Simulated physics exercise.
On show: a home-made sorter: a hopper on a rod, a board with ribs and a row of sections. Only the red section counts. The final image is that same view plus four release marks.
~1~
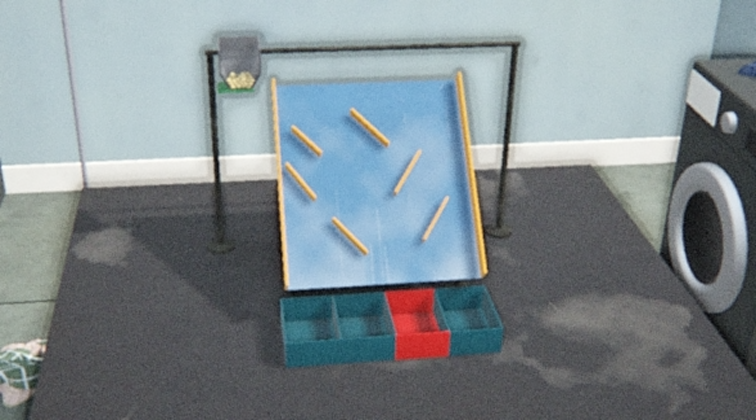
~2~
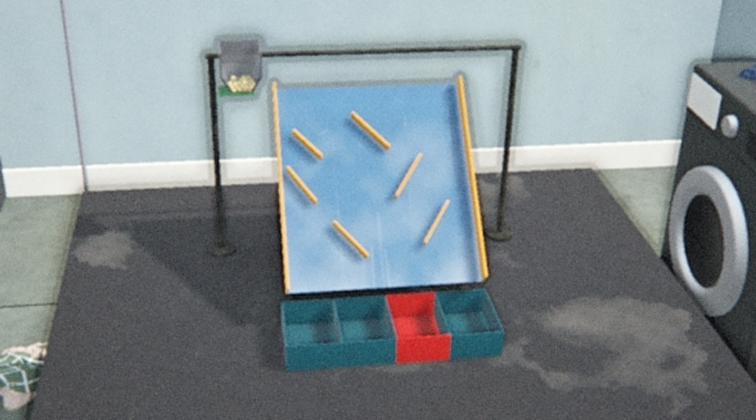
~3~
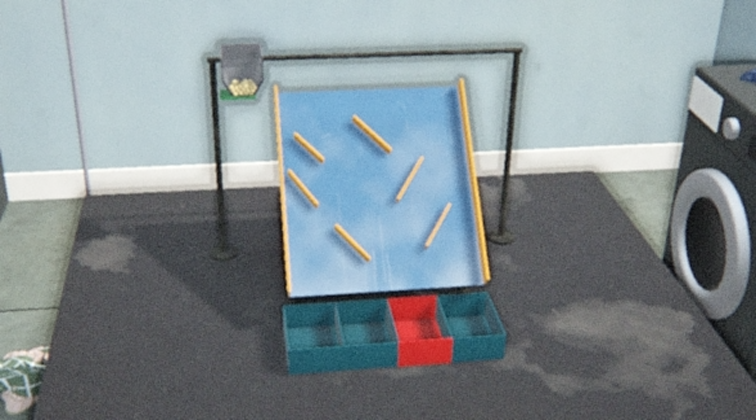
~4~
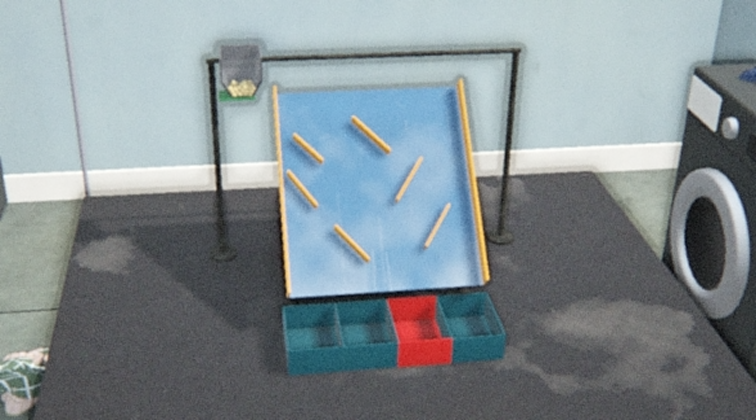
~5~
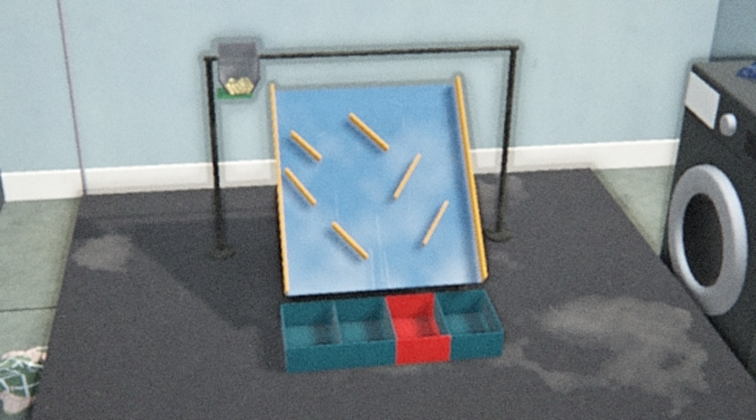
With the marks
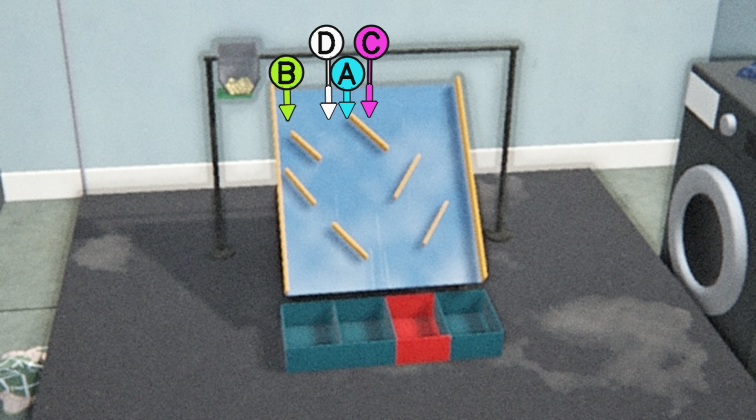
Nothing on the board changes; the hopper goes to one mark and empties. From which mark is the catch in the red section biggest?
Choose D.
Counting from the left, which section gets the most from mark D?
It is the third one.
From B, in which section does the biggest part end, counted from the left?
It is the third one.
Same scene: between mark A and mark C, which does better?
That is mark A.
On the marked copy, mark A meets the board at (346, 112); mark B meets the board at (287, 114); mark C meets the board at (369, 111); mark D meets the board at (328, 113).
If A is chosen, about half in the red section, about half in other sections.
If B is chosen, about half in the red section, about a third in other sections.
If C is chosen, about a quarter in the red section, most in other sections.
If D is chosen, most in the red section, a small part in other sections.
